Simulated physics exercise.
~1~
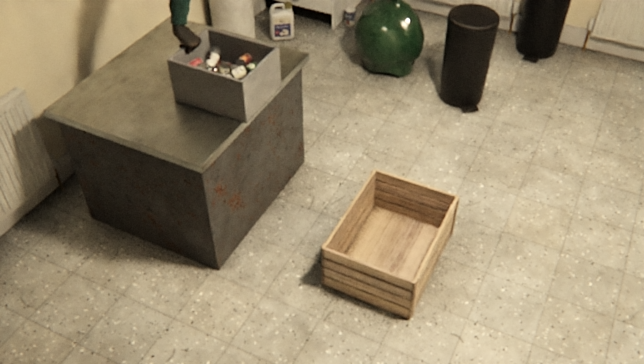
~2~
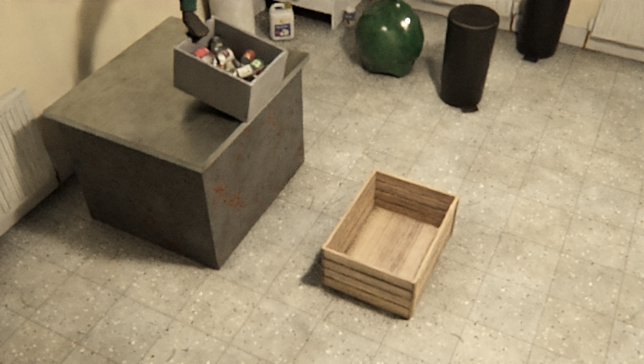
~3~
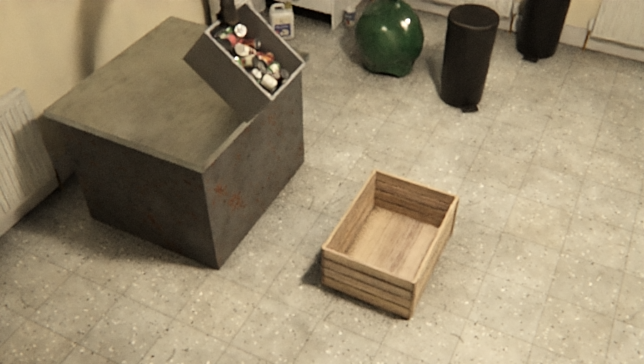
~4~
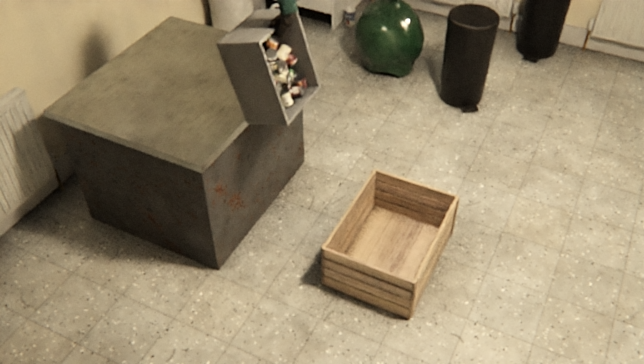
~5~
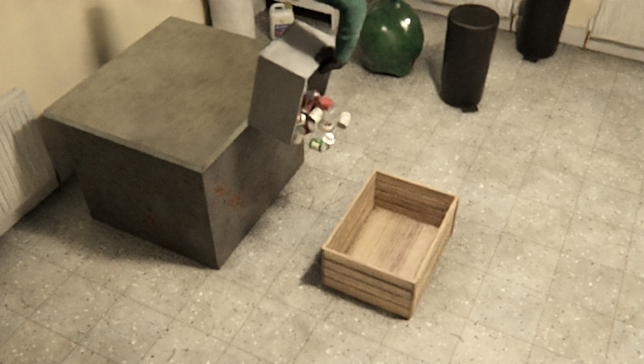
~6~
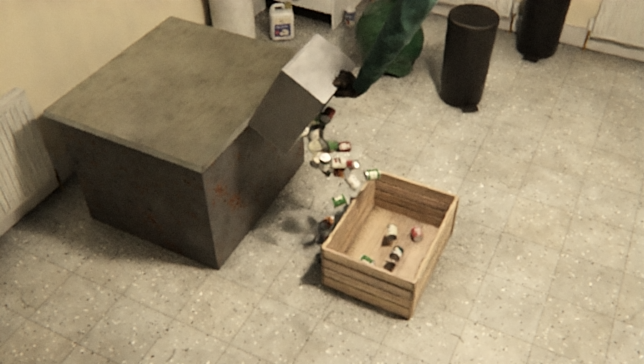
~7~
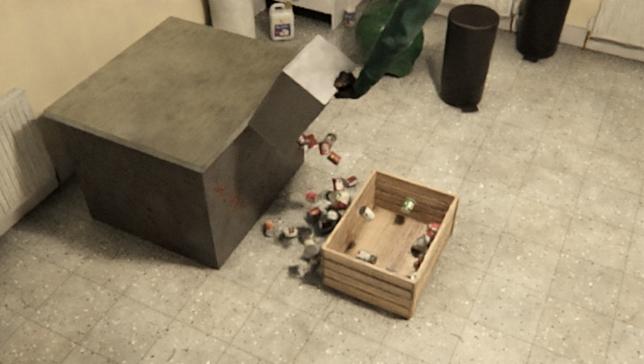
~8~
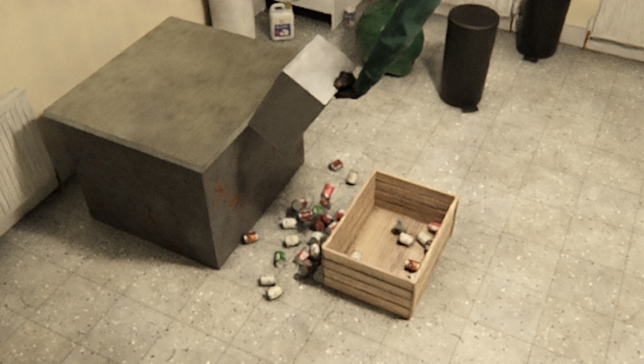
A dark green arm, partly seen at the top edge, holds a grey crate of small tins on a big dark grey bench at the left of a room with a pale tiled floor, viewed from above. An open wooden tub sits on the floor to the right, with a green rounded vessel and black bins behind. The arm moves the crate right and tips it steadily over the bench's edge until it hangs steeply mouth down. Tins tumble out in a stream, some landing in the tub, others hitting the floor short of it. The crate stays tilted as the last ones fall, leaving several tins in the tub and most scattered between it and the bench.
